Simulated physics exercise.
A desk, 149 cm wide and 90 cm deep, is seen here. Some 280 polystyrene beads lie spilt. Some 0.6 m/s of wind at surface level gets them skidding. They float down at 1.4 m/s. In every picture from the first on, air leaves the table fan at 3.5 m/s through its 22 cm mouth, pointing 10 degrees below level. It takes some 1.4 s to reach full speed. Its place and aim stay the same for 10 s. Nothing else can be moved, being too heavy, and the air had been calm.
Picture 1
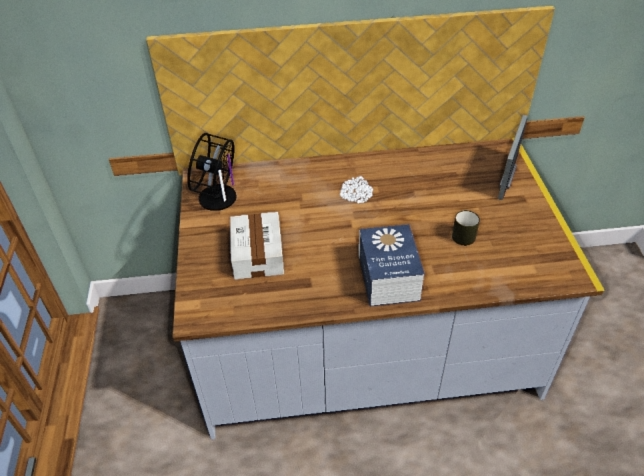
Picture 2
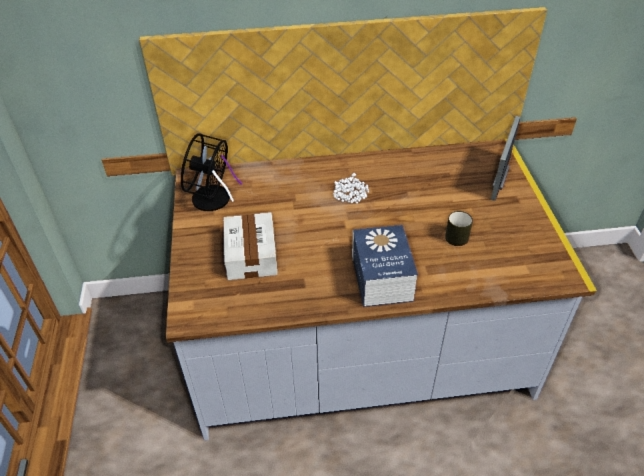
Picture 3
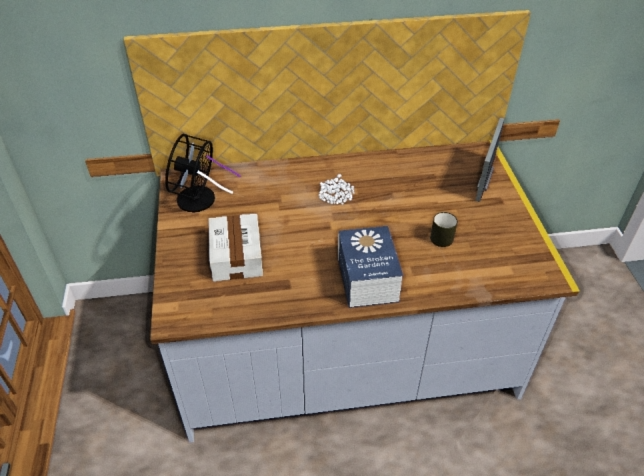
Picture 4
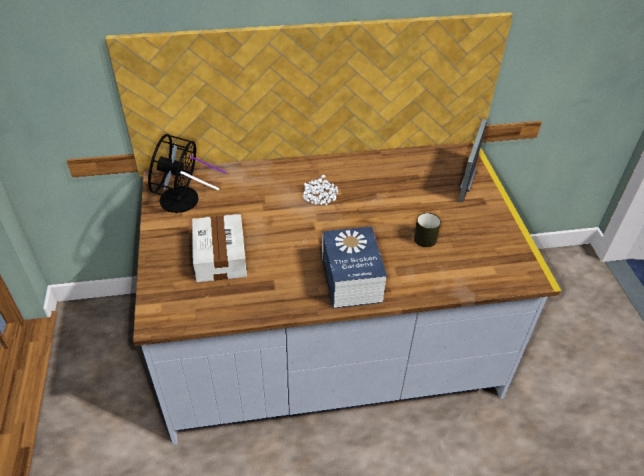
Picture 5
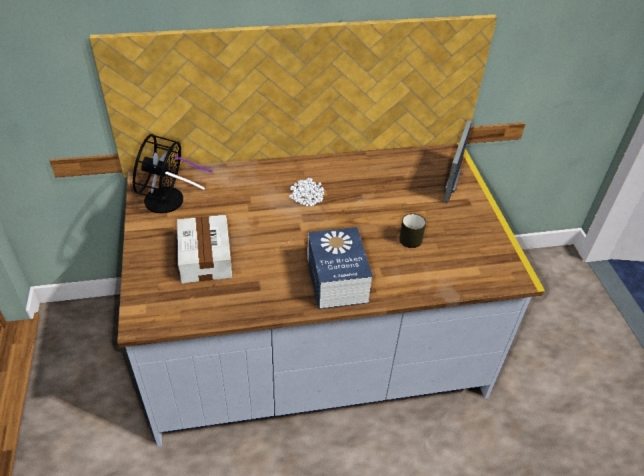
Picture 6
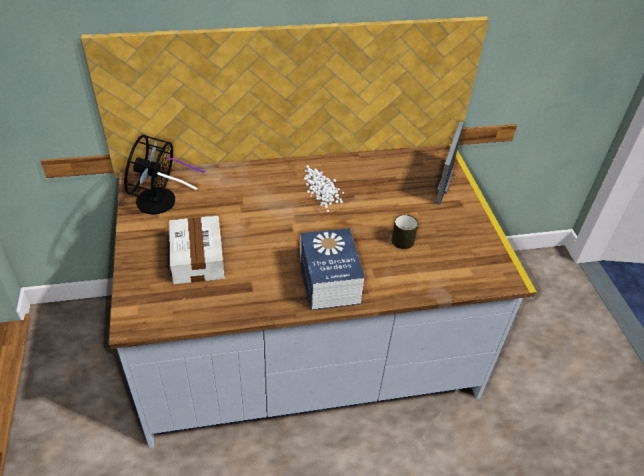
The clip opens on a wooden counter with a black table fan, a white box-like object, a blue book, a dark mug and a still heap of white beads. The view drifts right while the beads stay put, then a few stir, and finally the whole heap loosens and shifts rightward, away from the fan.
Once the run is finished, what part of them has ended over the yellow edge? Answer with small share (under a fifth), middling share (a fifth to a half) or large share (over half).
A large share.
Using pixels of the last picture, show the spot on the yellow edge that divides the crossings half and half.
Median crossing point, approx. (455, 147).
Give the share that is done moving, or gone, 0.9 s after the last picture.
Estimate: Close to 5 %.
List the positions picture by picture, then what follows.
The middle of the polystyrene beads is near (358, 190), none has stirred yet and the mouth of the table fan is at (212, 166), in the first frame.
The middle of the polystyrene beads is near (350, 189), none has stirred yet and the yellow edge is centred on (548, 205), in the second frame.
The middle of the polystyrene beads is near (335, 190), none has stirred yet, the top of a book is at (370, 252) and the top of a mug is at (446, 220), in the third frame.
The middle of the polystyrene beads is near (319, 191) and none has stirred yet, in the fourth frame.
The middle of the polystyrene beads is near (308, 192), the farthest in sight from the table fan is at (323, 195) and about 10 % have left their places, in the fifth frame.
The middle of the polystyrene beads is near (320, 188), the farthest in sight from the table fan is at (343, 193) and all have left their places, in the sixth frame.
Then, 0.9 s after the last picture, 46 % are over the yellow edge; the middle of those still in play is near (423, 147); 6 % have settled or left.
Then, 2.1 s after the last picture, 83 % are over the yellow edge; the middle of those still in play is near (426, 147); 79 % have settled or left.
Then, 4.4 s after the last picture, 91 % are over the yellow edge; 91 % have settled or left.
Then, 8.9 s after the last picture, at the end, 96 % are over the yellow edge.
